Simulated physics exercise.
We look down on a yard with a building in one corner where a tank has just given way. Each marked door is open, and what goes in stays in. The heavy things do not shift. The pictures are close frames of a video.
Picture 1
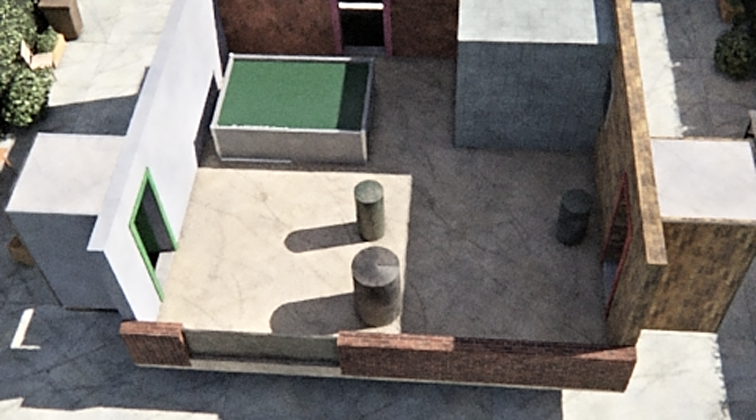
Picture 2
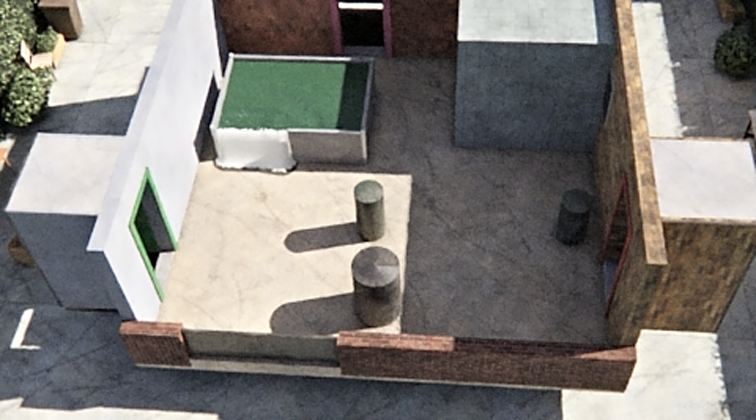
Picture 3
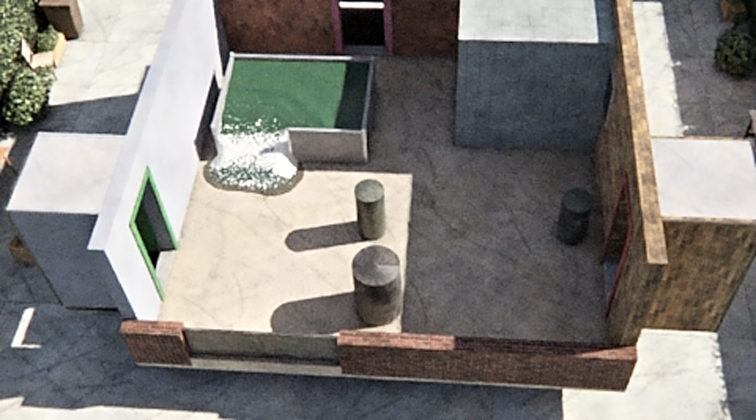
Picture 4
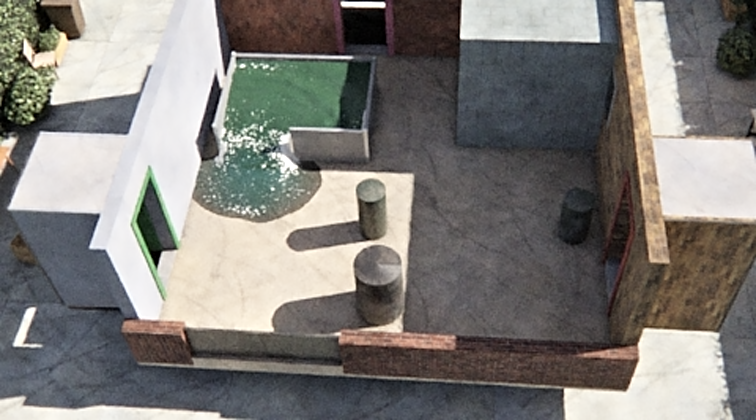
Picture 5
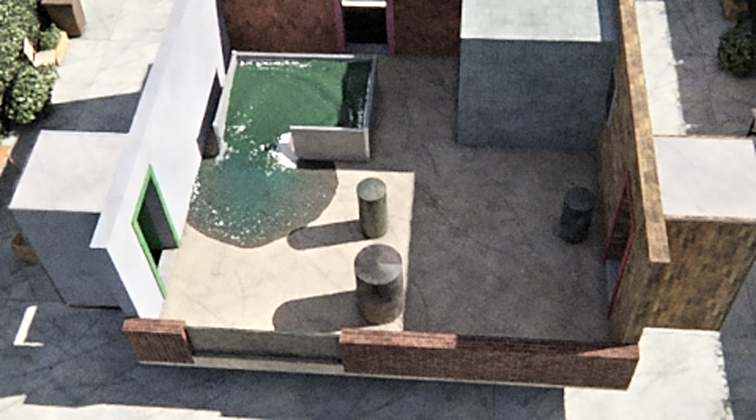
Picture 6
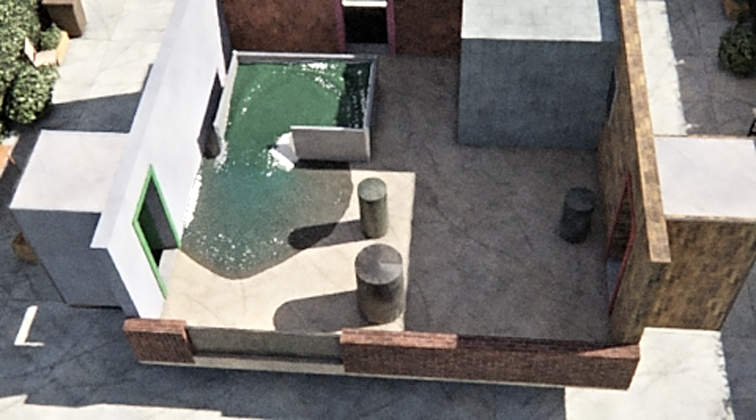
A walled yard is seen from high above, with a pale wall and green-framed opening at left, a brown wall at right, and low brick along the near edge. A pale-sided tank of green water sits at the back left, near a grey block and three dark cylinders. The tank's front gives way at its left part, and water pours out, foaming white, then spreads toward the viewer across the pale floor as a widening green sheet, while the view stays almost still.
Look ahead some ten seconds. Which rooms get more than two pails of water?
In the end: The green door lets in a lot; the pink door admits no more than that; the red door admits no more than that.
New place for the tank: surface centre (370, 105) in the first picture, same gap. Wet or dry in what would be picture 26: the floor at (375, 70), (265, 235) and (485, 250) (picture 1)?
In that order: Free of water, awash, awash.
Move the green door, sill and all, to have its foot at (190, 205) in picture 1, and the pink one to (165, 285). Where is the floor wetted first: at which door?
I say the green door.
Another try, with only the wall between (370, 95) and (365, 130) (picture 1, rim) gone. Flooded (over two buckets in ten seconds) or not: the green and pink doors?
Green door passes that mark, pink door takes more.
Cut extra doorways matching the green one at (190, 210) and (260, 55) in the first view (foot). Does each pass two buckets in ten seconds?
One after the other: Is over, is under.
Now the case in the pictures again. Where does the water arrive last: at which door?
That is the pink-painted one.
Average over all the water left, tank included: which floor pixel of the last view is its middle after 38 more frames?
Around (348, 227).
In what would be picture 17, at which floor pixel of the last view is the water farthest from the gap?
Close to (424, 356).
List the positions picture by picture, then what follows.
In the first frame, still water in the water tank at (295, 96).
In the second frame, the front is at (216, 160), out from the gap at (256, 149).
In the third frame, water pours out at (257, 149) and has run to (209, 176).
In the fourth frame, the front is at (268, 218), out from the gap at (258, 149).
In the fifth frame, water pours out at (259, 148) and has run to (256, 244).
In the sixth frame, water pours out at (260, 148) and has run to (232, 275).
A moment on, water covers 30 % of the floor; the green door under two buckets in, the pink door not reached, the red door not reached.
Next, water covers 35 % of the floor; the green door over two buckets in, the pink door not reached, the red door not reached.
Then, water covers 50 % of the floor; the green door far over two buckets in, the pink door not reached, the red door not reached.
Later, water covers 80 % of the floor; the green door far over two buckets in, the pink door not reached, the red door wet at the sill, nothing in.
In the end, water covers 95 % of the floor; the green door far over two buckets in, the pink door wet at the sill, nothing in, the red door wet at the sill, nothing in.
